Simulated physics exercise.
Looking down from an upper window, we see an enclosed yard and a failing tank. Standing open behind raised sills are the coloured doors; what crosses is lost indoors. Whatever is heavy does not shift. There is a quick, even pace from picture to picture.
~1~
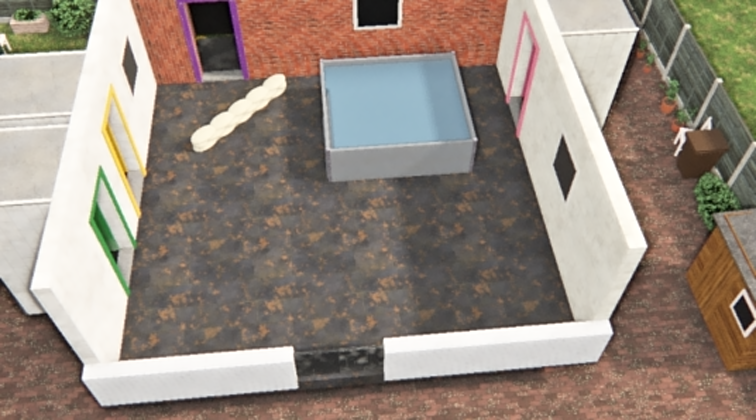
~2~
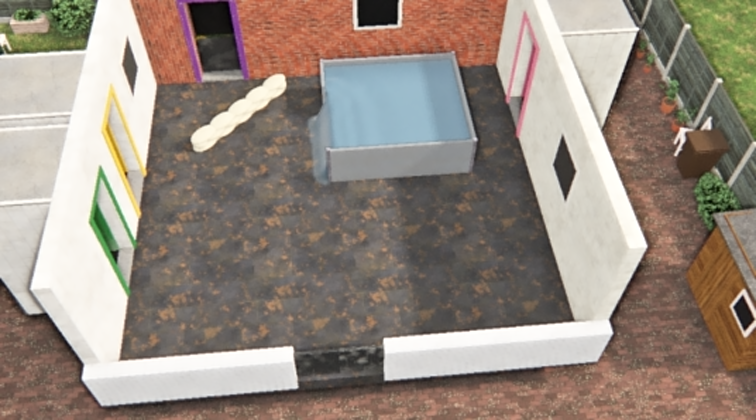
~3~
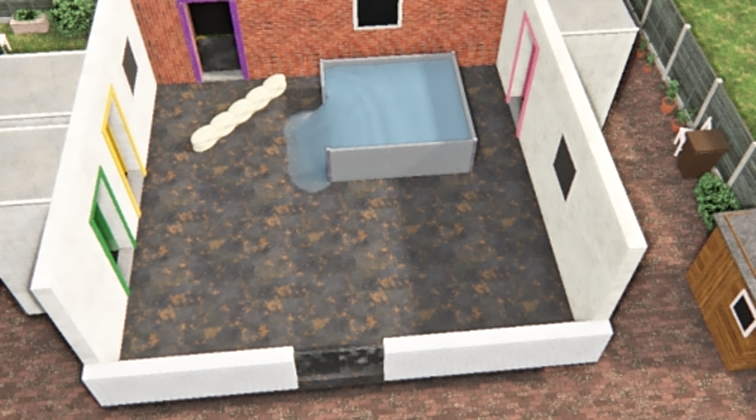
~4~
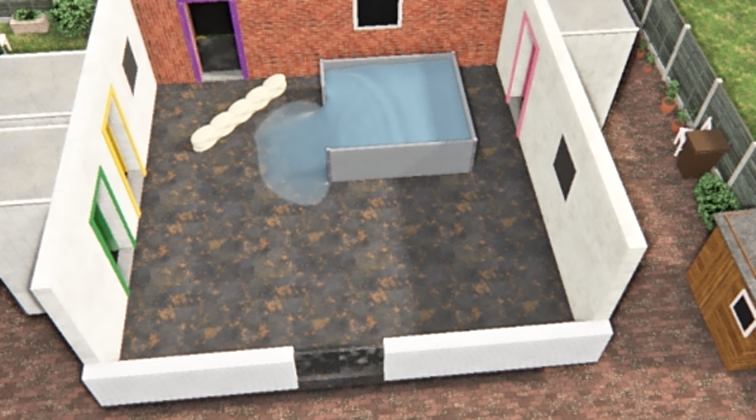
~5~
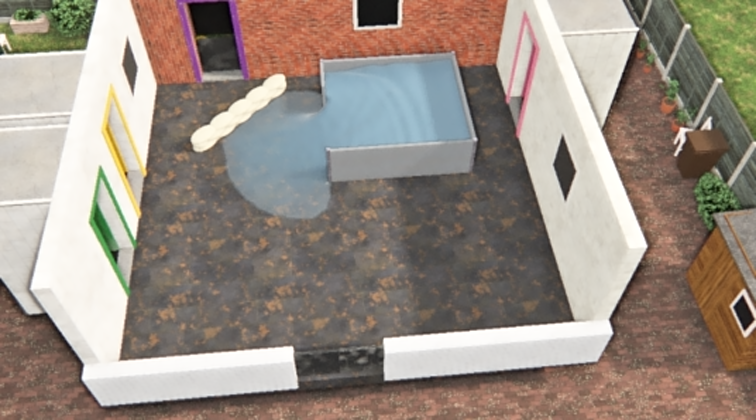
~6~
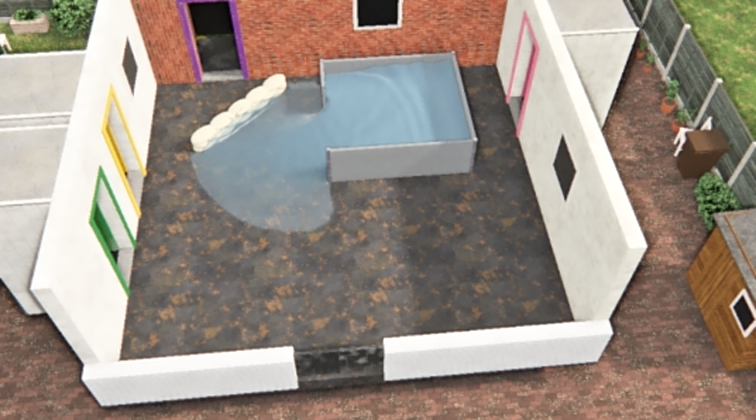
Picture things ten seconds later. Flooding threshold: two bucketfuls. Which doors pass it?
The pink door does not pass it; the purple door passes it; the yellow door passes it; the green door passes it.
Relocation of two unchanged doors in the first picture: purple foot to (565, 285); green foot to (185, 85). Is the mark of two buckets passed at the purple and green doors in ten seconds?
Note - purple door overshoots, green door overshoots.
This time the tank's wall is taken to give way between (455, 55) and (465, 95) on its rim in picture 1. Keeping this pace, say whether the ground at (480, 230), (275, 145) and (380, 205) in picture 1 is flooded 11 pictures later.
Submerged, unwetted, unwetted.
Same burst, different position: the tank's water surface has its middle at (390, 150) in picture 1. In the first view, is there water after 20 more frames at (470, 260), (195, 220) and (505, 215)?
Log: No flood; flood; no flood.
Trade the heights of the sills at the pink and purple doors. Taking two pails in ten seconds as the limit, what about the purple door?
Well, the purple door remains within the limit here.
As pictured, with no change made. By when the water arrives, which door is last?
It's the one in pink.
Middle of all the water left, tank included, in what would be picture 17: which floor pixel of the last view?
About (321, 153) in the last view.
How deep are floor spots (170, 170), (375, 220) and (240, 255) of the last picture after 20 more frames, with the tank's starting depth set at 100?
First 20, next 0, last 4 in a hundred.
A moment on, water covers 25 % of the floor; the pink door not reached, the purple door not reached, the yellow door under two buckets in, the green door not reached.
Next, water covers 40 % of the floor; the pink door not reached, the purple door not reached, the yellow door far over two buckets in, the green door over two buckets in.
Then, water covers 45 % of the floor; the pink door not reached, the purple door wet at the sill, nothing in, the yellow door far over two buckets in, the green door far over two buckets in.
Later, water covers 85 % of the floor; the pink door wet at the sill, nothing in, the purple door under two buckets in, the yellow door far over two buckets in, the green door far over two buckets in.
In the end, water covers 95 % of the floor; the pink door wet at the sill, nothing in, the purple door over two buckets in, the yellow door far over two buckets in, the green door far over two buckets in.
